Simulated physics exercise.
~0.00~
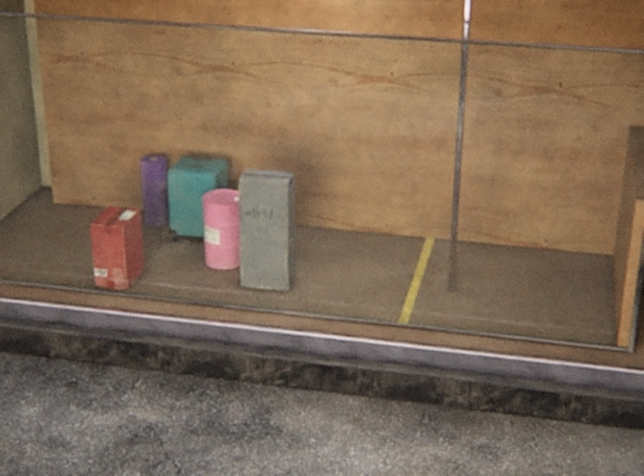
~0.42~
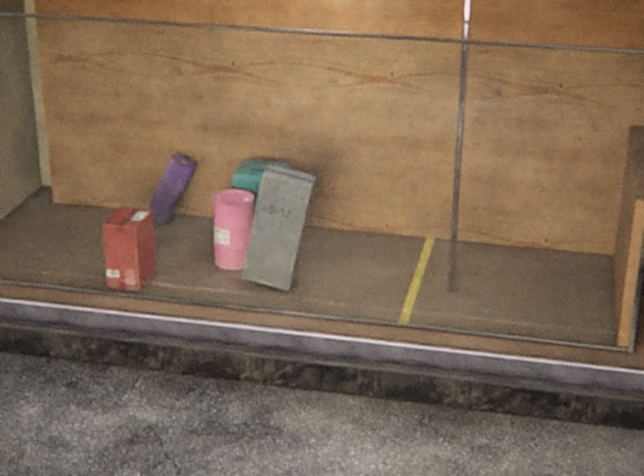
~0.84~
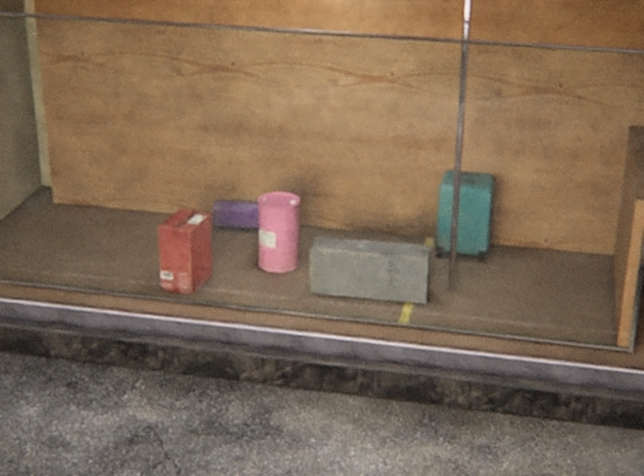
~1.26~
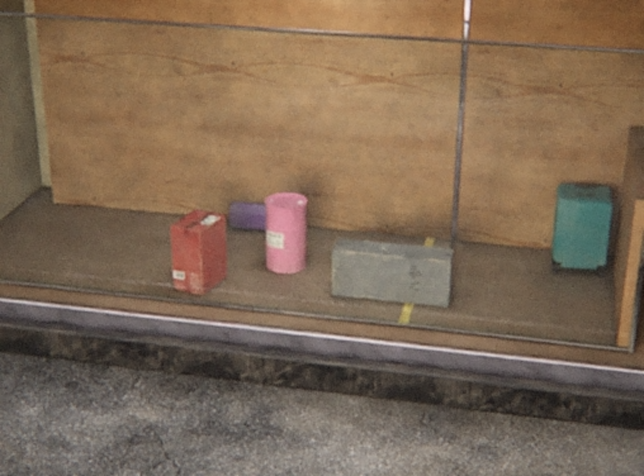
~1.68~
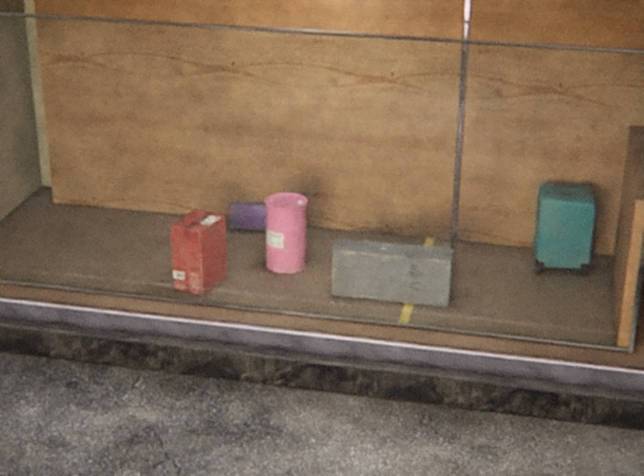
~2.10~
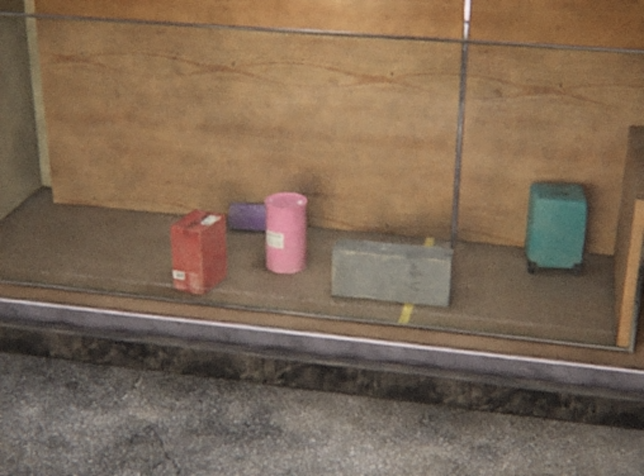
In a wood-backed bay, grey box and purple roll toppling, red pack and pink drum sliding right, teal case rolling past yellow line.
